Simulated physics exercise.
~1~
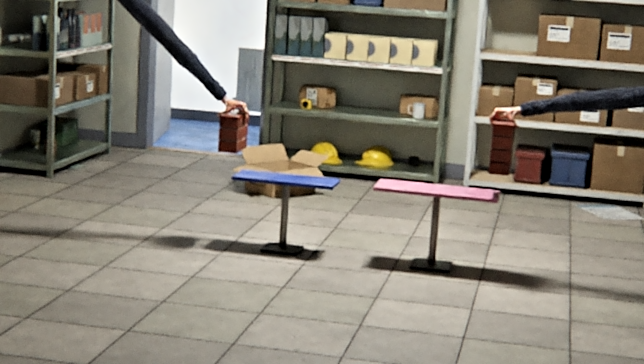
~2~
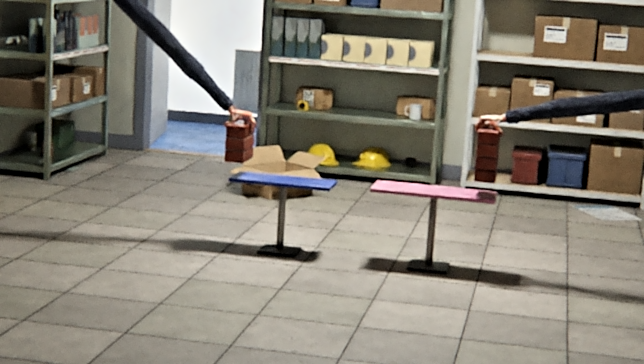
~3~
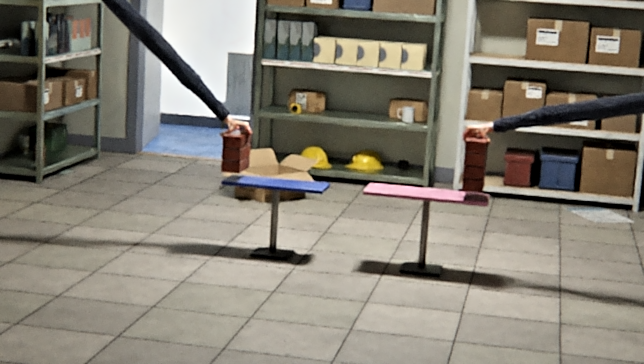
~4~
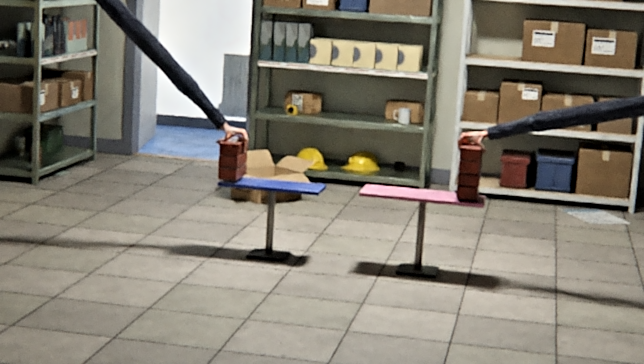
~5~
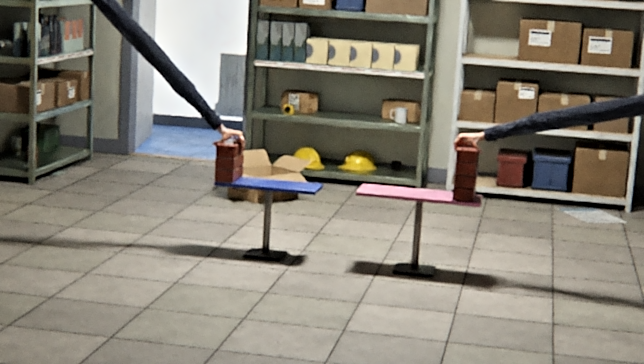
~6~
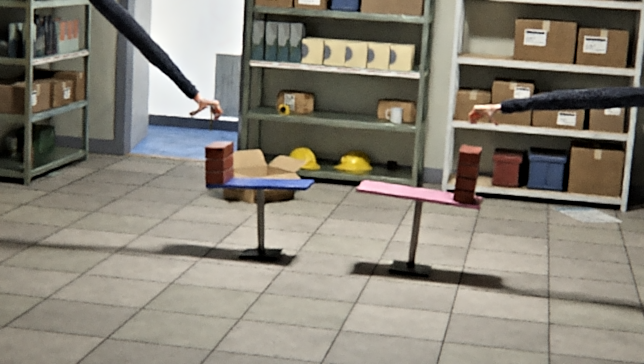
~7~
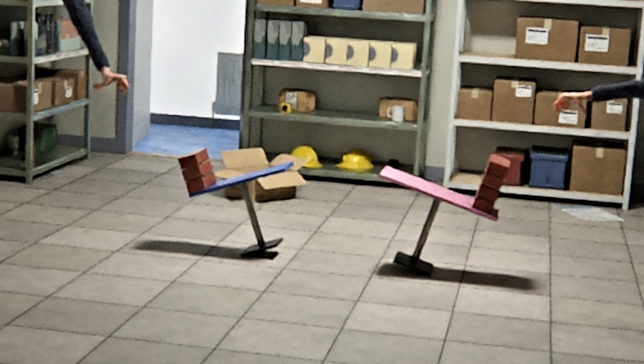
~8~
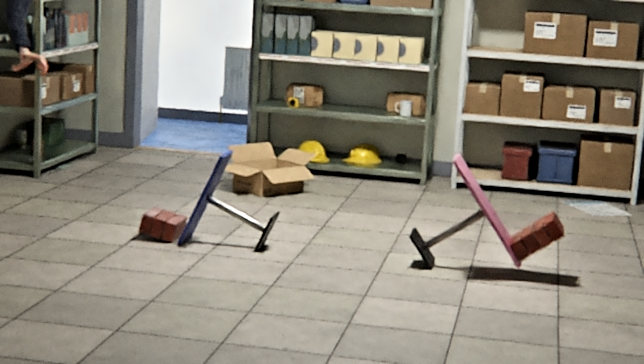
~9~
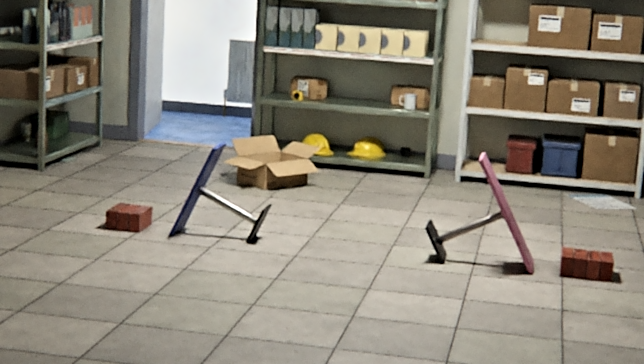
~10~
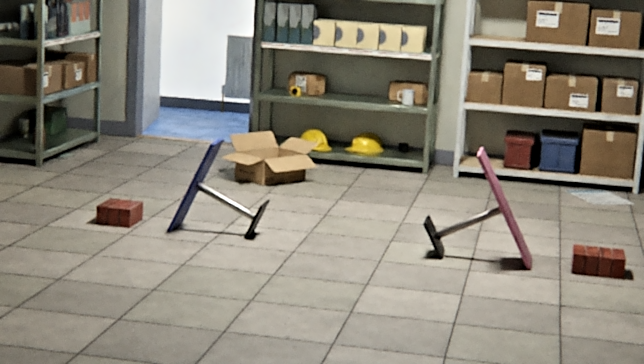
Two hands set brick stacks on the outer ends of two stands, and both topple.
